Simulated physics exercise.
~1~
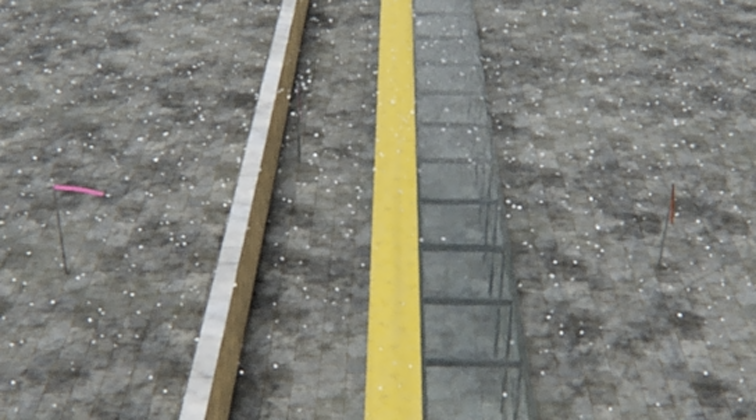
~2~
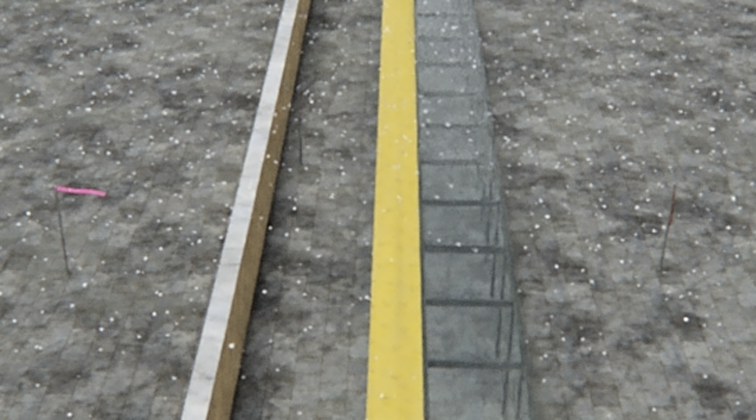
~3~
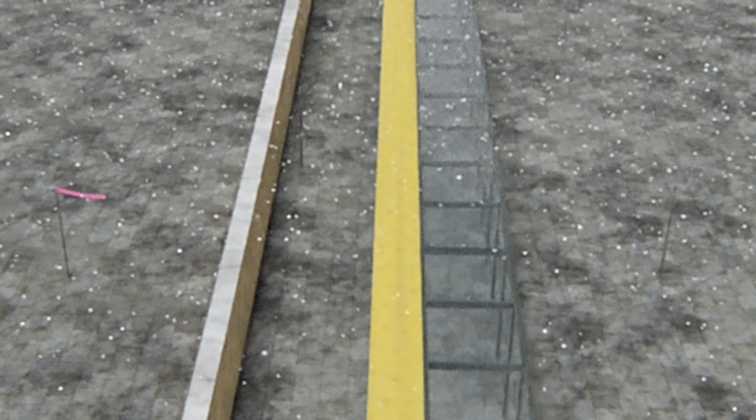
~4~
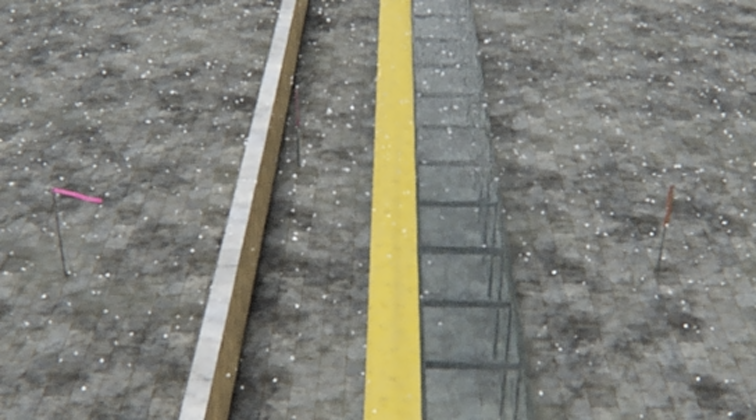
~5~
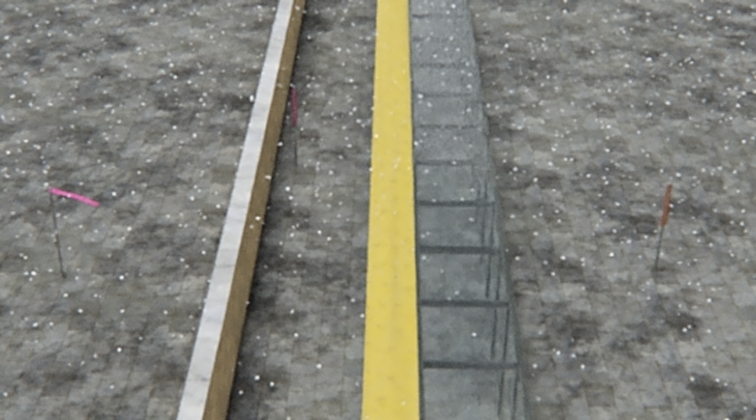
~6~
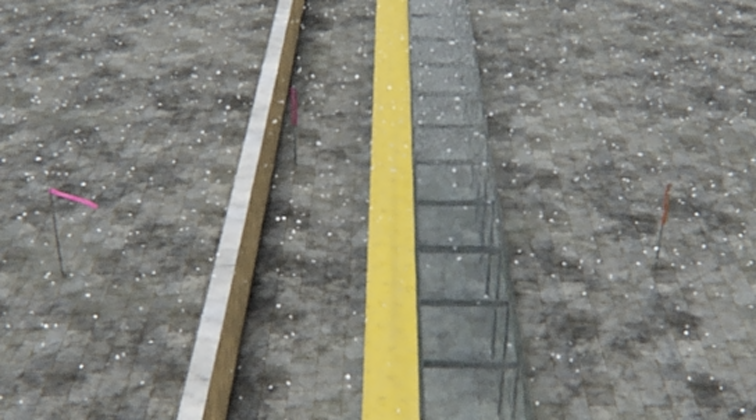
A long pale wall and a yellow-edged glass shelter stayed put over mottled grey ground as snowflakes flew past; the pink ribbon on the left stuck out rightward while the others barely stirred.
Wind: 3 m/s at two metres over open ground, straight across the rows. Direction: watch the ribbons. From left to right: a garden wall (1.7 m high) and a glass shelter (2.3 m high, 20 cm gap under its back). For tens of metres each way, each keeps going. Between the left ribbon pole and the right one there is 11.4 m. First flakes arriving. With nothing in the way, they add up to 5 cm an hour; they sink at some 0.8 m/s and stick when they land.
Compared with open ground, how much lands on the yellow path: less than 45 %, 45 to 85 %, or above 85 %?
Between 45 and 85 %.
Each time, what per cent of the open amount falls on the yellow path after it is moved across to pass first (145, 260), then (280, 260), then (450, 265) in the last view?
Roughly 100 per cent, 70 per cent and 0 per cent in that order.
In 10 minutes the yellow path collects 5 mm against 8 mm in the open.
In 30 minutes the yellow path collects 16 mm against 25 mm in the open.
In 60 minutes the yellow path collects 31 mm against 50 mm in the open, so the yellow path has 62 % of the open amount; the left half of it has 62 %, the right half 63 %.
